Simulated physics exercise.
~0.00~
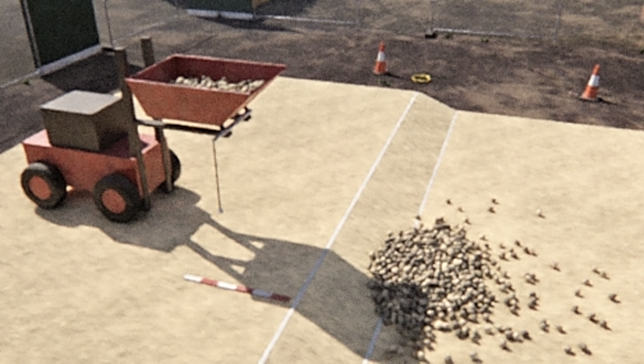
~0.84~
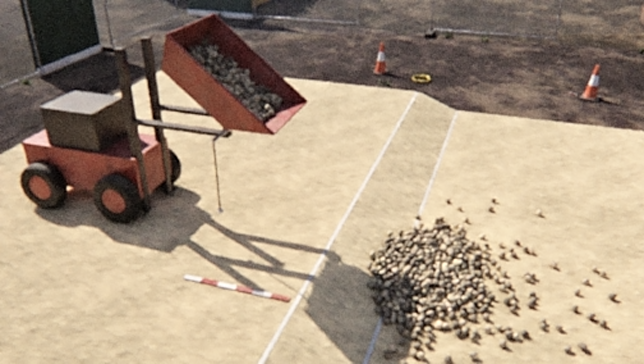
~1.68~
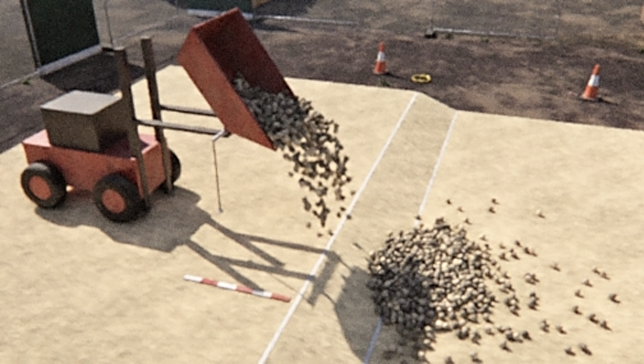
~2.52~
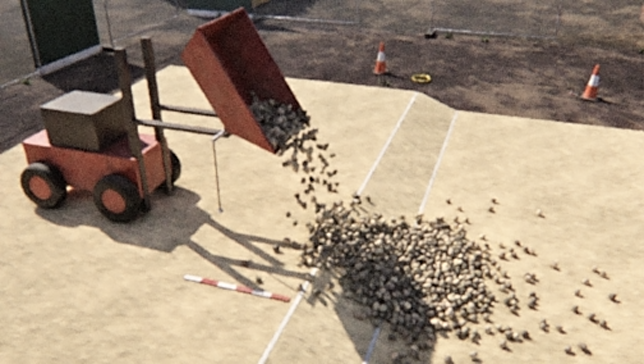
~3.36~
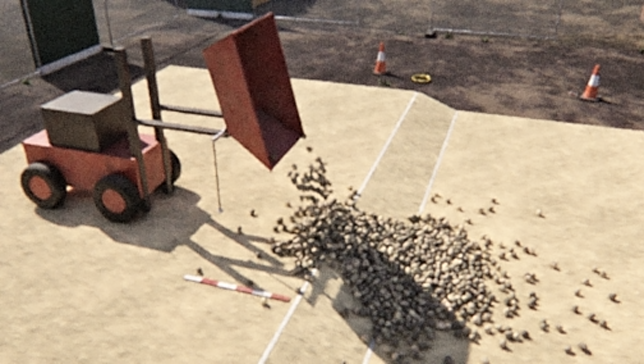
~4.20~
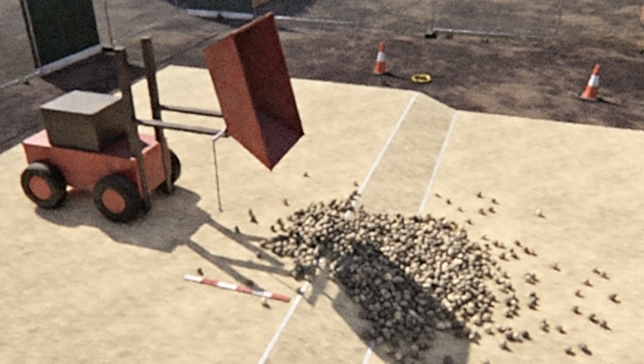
On a sandy lot with traffic cones behind it, a red forklift tipped its raised skip of stones steeply to the right, and they poured out beside an older pile, merging into one wide heap across the white lines as the skip hung empty.
